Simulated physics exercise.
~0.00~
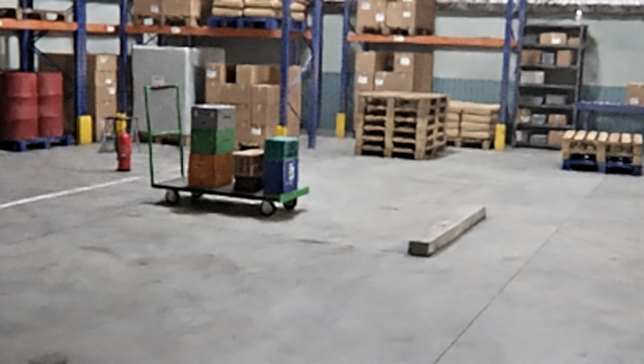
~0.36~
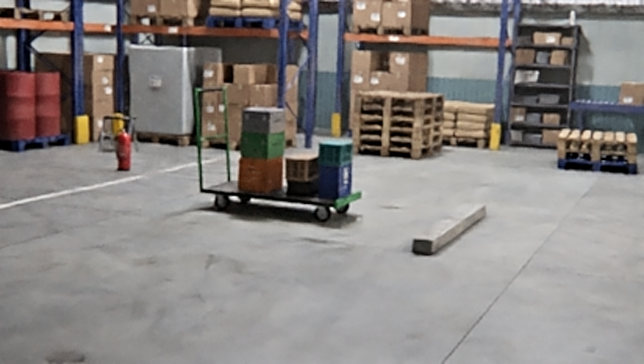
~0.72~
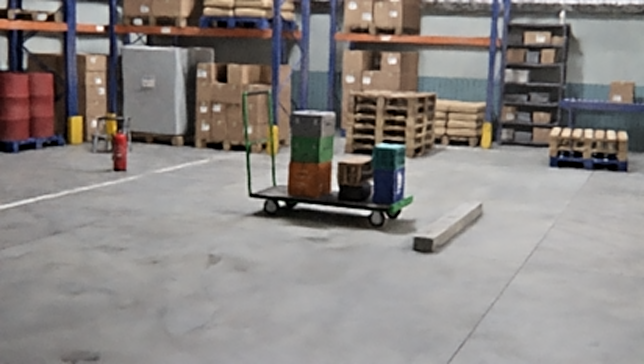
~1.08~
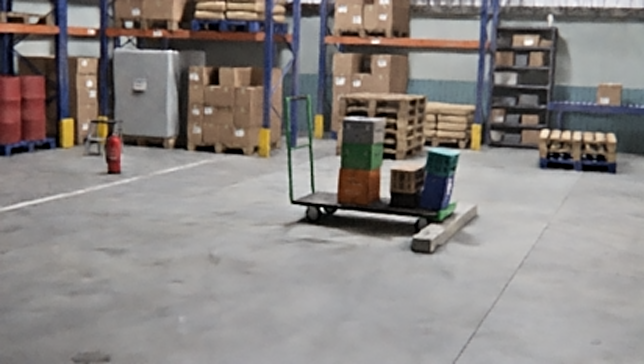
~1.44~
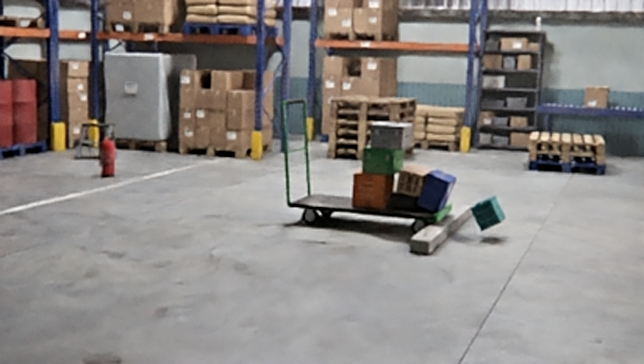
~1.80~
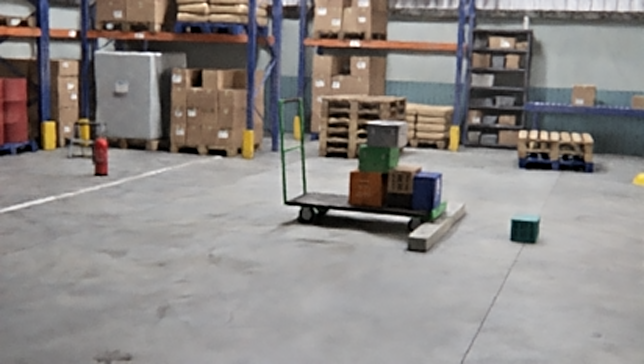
A flat trolley stacked with coloured crates and boxes rolled right across a warehouse floor until it stopped against a low kerb, where the teal crate tumbled over the front and landed on the floor beyond, while the rest stayed aboard.
